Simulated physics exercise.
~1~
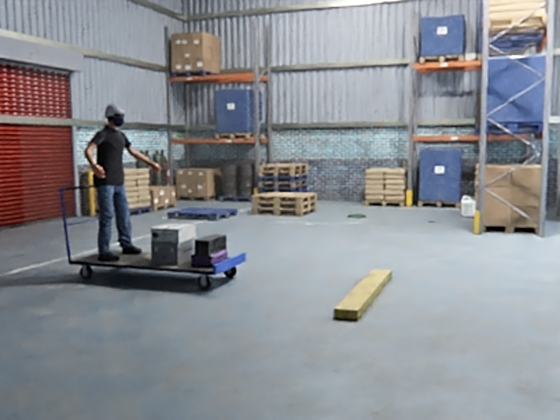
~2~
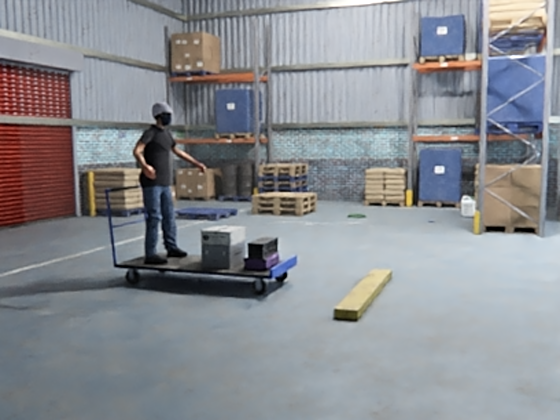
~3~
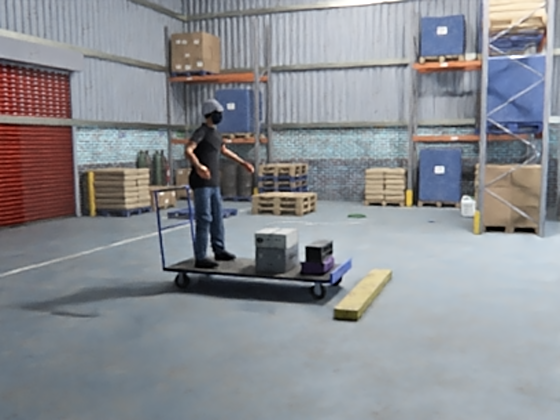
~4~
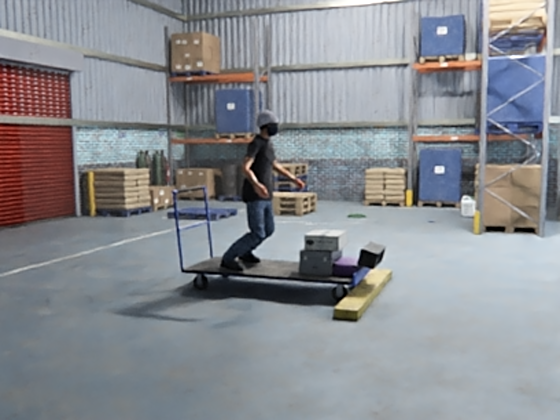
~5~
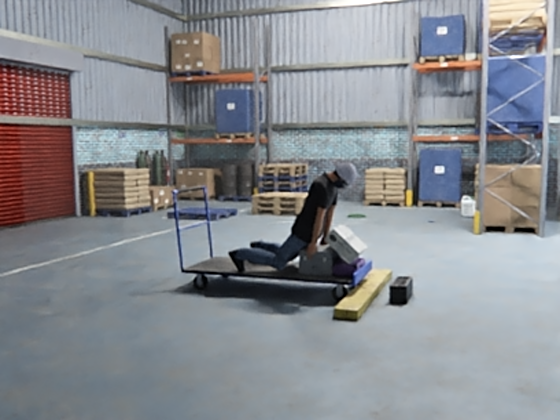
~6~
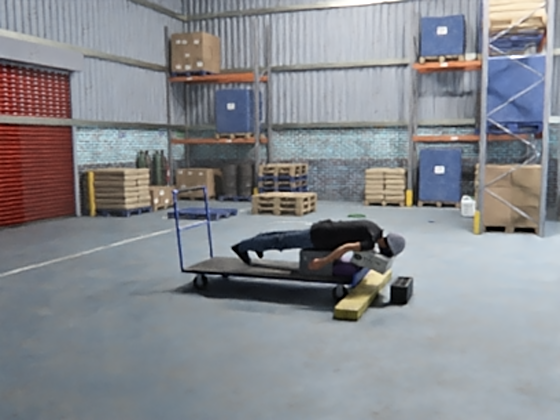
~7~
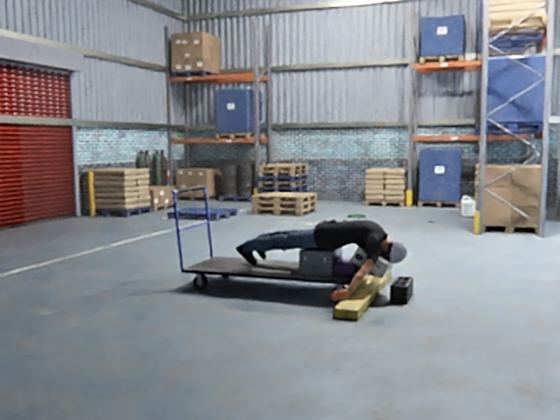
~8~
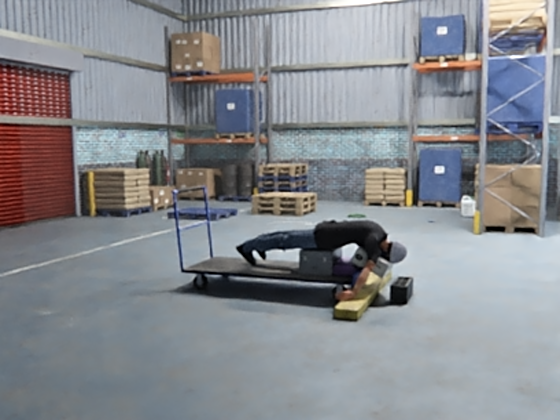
Person riding a flat cart right into a beam, pitching forward onto the boxes and ending slumped face-down over its front edge.
